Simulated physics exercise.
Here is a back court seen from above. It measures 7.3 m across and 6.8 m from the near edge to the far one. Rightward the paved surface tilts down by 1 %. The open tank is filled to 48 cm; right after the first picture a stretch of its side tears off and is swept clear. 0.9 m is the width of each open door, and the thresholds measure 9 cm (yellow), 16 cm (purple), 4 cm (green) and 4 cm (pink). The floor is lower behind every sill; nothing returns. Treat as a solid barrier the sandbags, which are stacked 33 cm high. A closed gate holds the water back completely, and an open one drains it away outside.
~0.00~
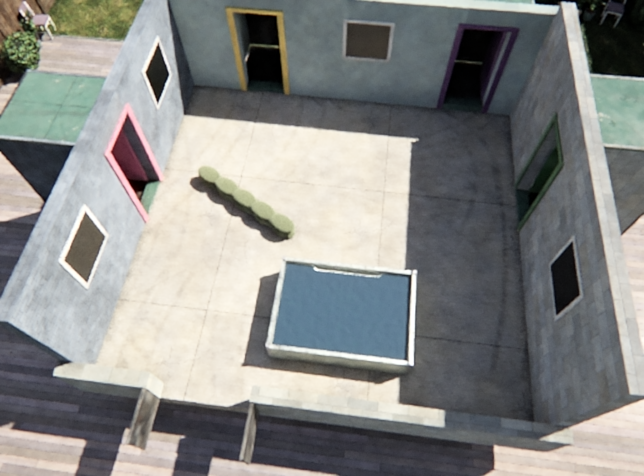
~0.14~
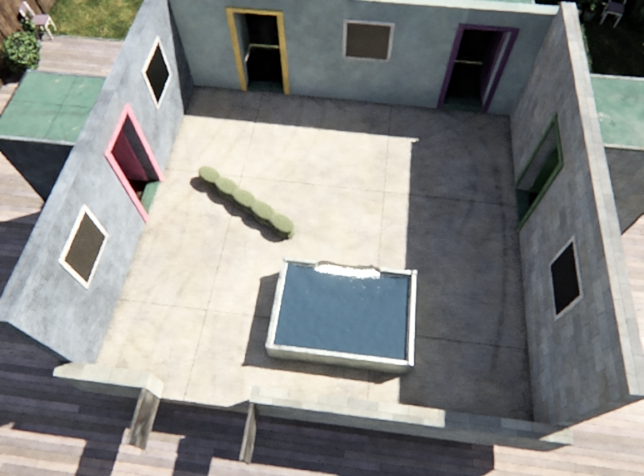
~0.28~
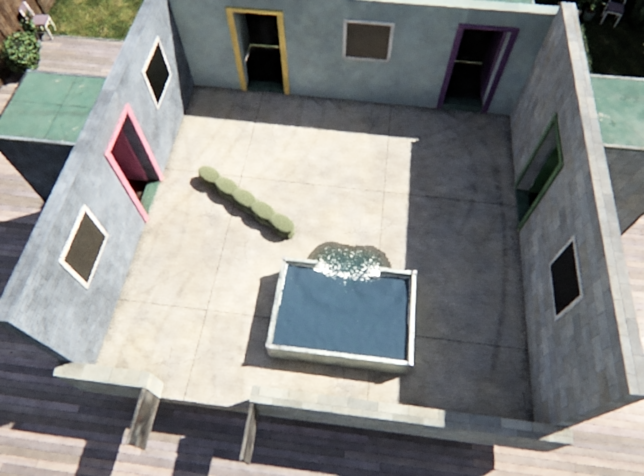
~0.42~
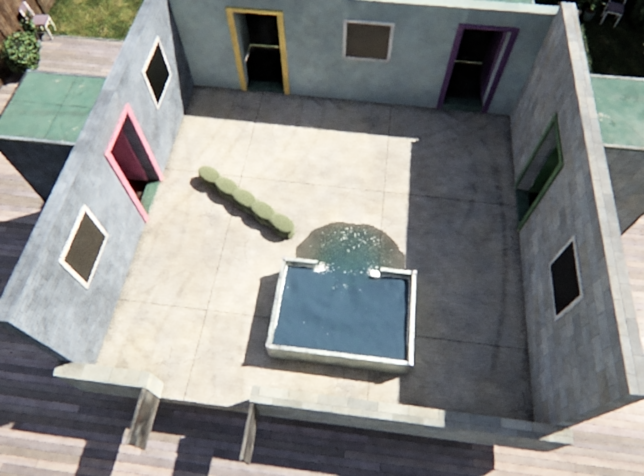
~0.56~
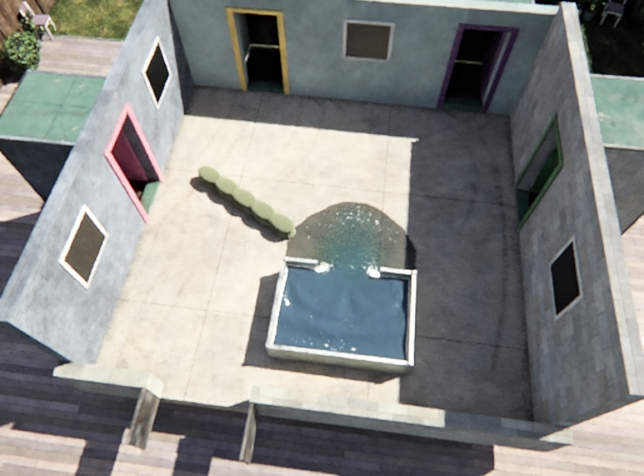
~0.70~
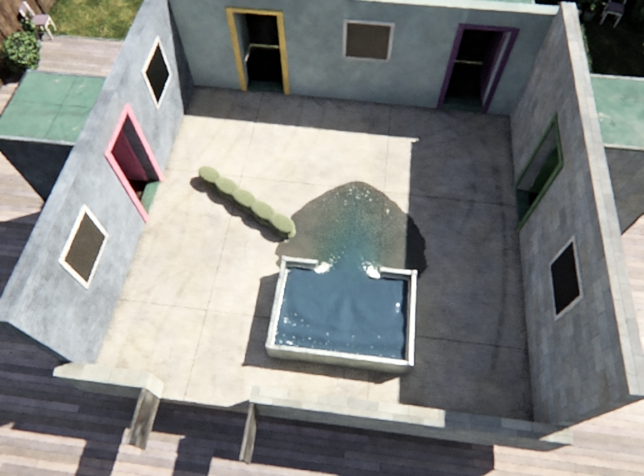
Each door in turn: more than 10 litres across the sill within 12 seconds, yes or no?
Answers: Yellow door, no; purple door, no; green door, yes; pink door, no.
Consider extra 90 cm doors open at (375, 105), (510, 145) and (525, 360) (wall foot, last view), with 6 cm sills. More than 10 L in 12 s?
Door 1: Higher; door 2: Higher; door 3: Lower.
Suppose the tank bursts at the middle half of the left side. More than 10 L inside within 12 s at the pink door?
Against the limit, pink exceeds it.
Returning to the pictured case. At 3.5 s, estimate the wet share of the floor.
Close to 45 in a hundred parts are wet.
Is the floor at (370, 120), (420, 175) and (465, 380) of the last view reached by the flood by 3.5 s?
The first point is awash, the second is awash and the third is not yet hit.
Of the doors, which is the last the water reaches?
That would be the pink door.
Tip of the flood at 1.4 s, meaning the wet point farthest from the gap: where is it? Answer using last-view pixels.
Somewhere about (384, 121).
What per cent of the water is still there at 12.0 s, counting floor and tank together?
Around 98 per cent of the water.
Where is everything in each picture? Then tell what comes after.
In the first picture, still water, 48 cm deep, in the open tank at (344, 310).
In the second picture, water pours out on the open tank's far side and has run 0.6 m, to a hidden place; typically 9 cm deep outside, 48 cm at the open tank's back.
In the third picture, water pours out on the open tank's far side and has run 0.8 m, to (323, 248); typically 9 cm deep outside, 48 cm at the open tank's back.
In the fourth picture, water pours out on the open tank's far side and has run 1.2 m, to (368, 229); typically 6 cm deep outside, 48 cm at the open tank's back.
In the fifth picture, water pours out on the open tank's far side and has run 1.7 m, to (367, 208); typically 5 cm deep outside, 43 cm at the open tank's back.
In the sixth picture, water pours out on the open tank's far side and has run 2.2 m, to (364, 186); typically 4 cm deep outside, 41 cm at the open tank's back.
After 1.4 s water covers 20 % of the floor and is deepest (28 cm) near (351, 277); yellow door not reached, purple door not reached, green door not reached, pink door not reached.
After 2.2 s water covers 35 % of the floor and is deepest (20 cm) near (341, 276); yellow door not reached, purple door not reached, green door not reached, pink door not reached.
After 3.5 s water covers 45 % of the floor and is deepest (20 cm) near (496, 120); yellow door 10 cm at the sill, 0 L in, purple door 10 cm at the sill, 0 L in, green door 4 cm at the sill, 0 L in, pink door not reached.
After 7.0 s water covers 55 % of the floor and is deepest (12 cm) near (504, 120); yellow door 5 cm at the sill, 1 L in, purple door 9 cm at the sill, 0 L in, green door 6 cm at the sill, 10 L in, pink door 2 cm at the sill, 0 L in.
After 12.0 s water covers 75 % of the floor and is deepest (8 cm) near (481, 425); yellow door 3 cm at the sill, 1 L in, purple door 6 cm at the sill, 0 L in, green door 6 cm at the sill, 20 L in, pink door 2 cm at the sill, 0 L in.
